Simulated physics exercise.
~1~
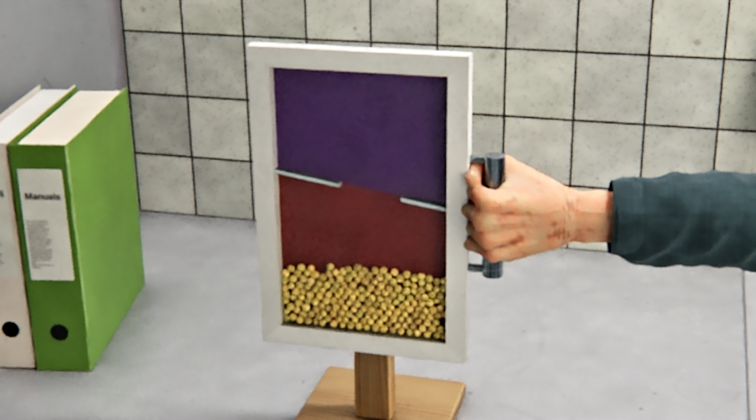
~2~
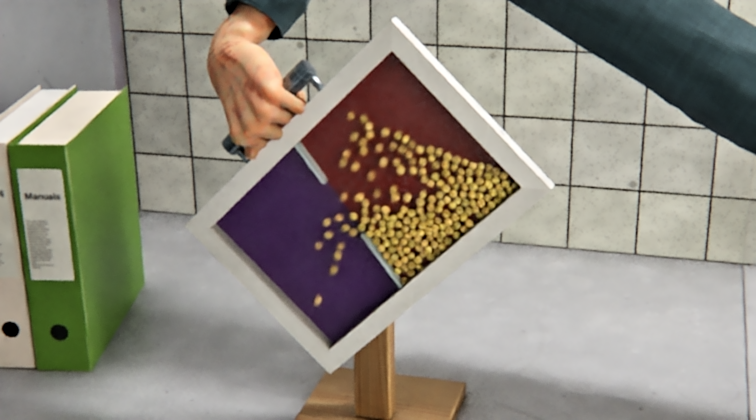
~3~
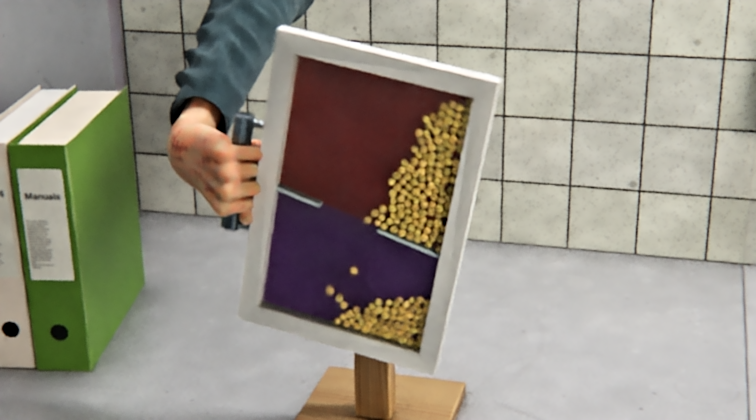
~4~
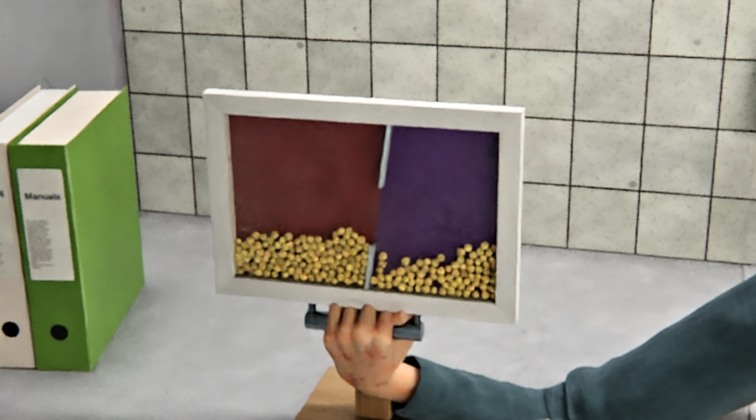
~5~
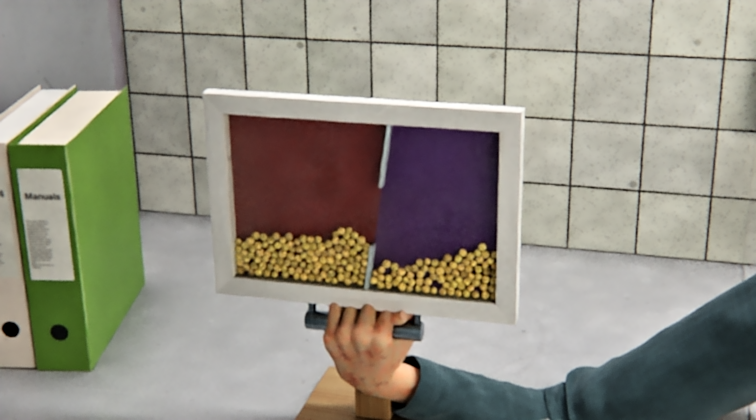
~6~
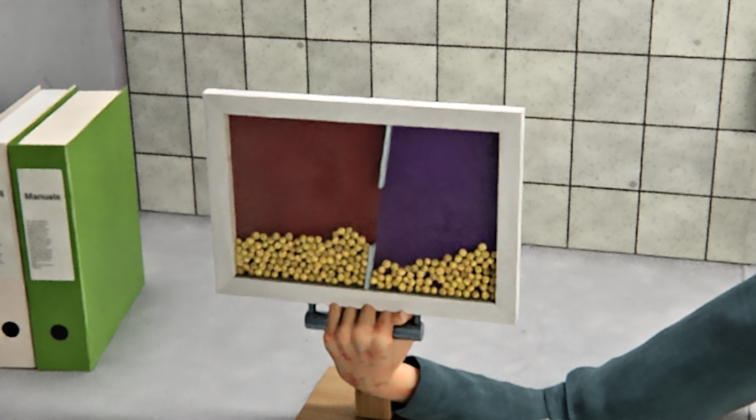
A hand turned a white-framed box of pale beads anticlockwise by its handle, tipping the red chamber above the purple one so some beads spilled through, then stopped it on its side, with slightly more beads resting in red than in purple.
